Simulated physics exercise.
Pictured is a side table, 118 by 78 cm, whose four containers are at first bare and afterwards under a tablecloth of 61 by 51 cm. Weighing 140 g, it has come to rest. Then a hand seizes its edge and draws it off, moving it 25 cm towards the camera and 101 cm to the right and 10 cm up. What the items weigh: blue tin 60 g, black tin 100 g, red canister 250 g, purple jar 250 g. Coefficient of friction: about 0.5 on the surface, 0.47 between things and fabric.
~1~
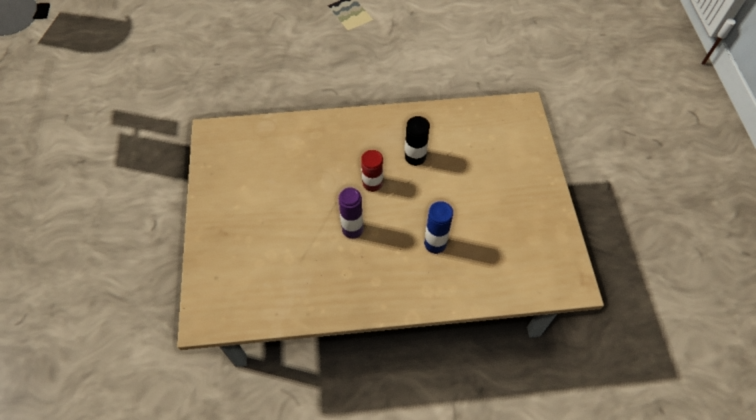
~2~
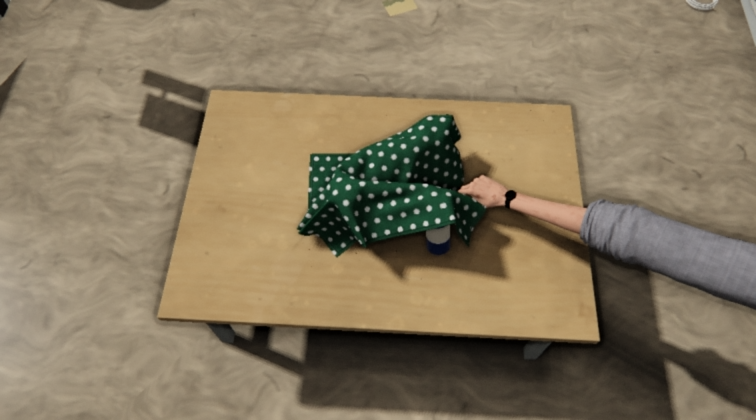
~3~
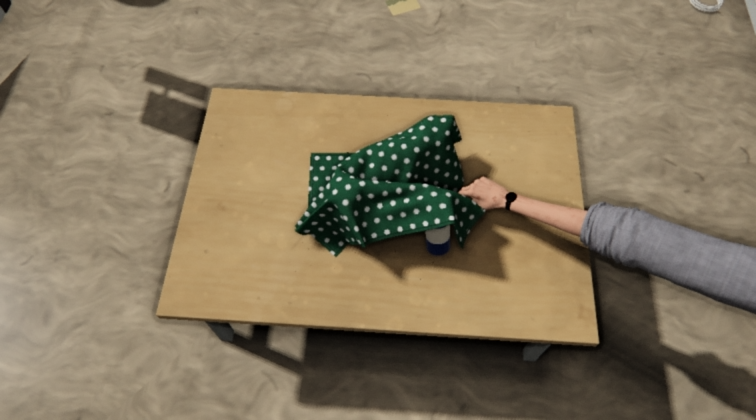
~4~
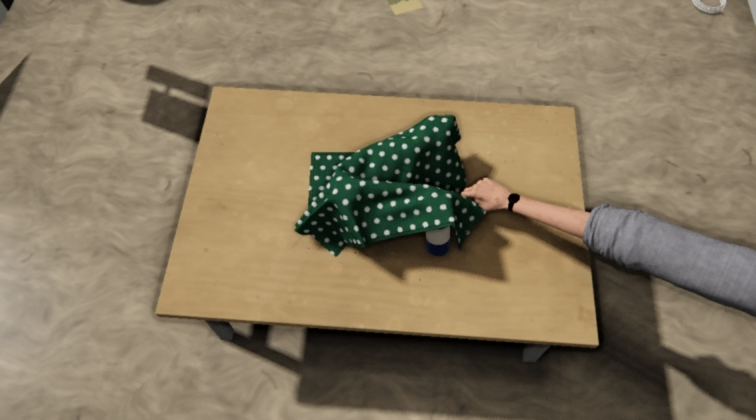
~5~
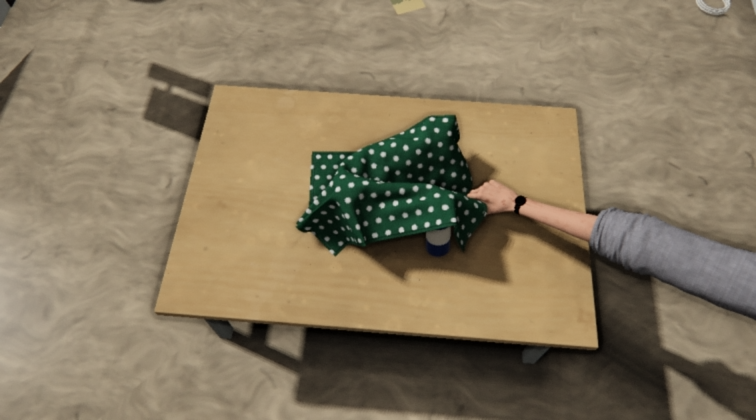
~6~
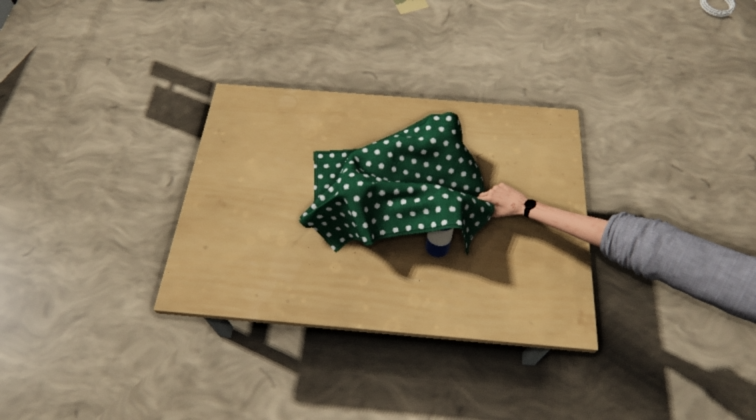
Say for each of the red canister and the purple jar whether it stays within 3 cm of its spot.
One by one: The red canister does not stay where it was; the purple jar does not stay where it was.
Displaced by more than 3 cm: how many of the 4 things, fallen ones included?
Count recorded: 4.
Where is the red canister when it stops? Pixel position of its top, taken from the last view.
Somewhere around (425, 172) is where it ends up.
Next, middle of the tablecloth at (464, 214); purple jar on its side, 13 cm off its start, red canister on its side, 10 cm off its start, blue tin on its side, 14 cm off its start.
Then, middle of the tablecloth at (586, 258); purple jar on its side, 13 cm off its start, red canister on its side, 12 cm off its start, blue tin on its side, 14 cm off its start.
After that, middle of the tablecloth at (705, 327); purple jar on its side, 13 cm off its start at (397, 226), red canister on its side, 12 cm off its start at (424, 172), blue tin on its side, 15 cm off its start at (486, 270).
Later, middle of the tablecloth at a place out of view; purple jar on its side, 13 cm off its start, red canister on its side, 12 cm off its start, blue tin on its side, 18 cm off its start.
At the end, middle of the tablecloth at a place out of view; purple jar on its side, 13 cm off its start at (397, 226), red canister on its side, 12 cm off its start at (425, 172), blue tin on its side, 25 cm off its start at (487, 321), black tin on its side, 13 cm off its start at (474, 165).
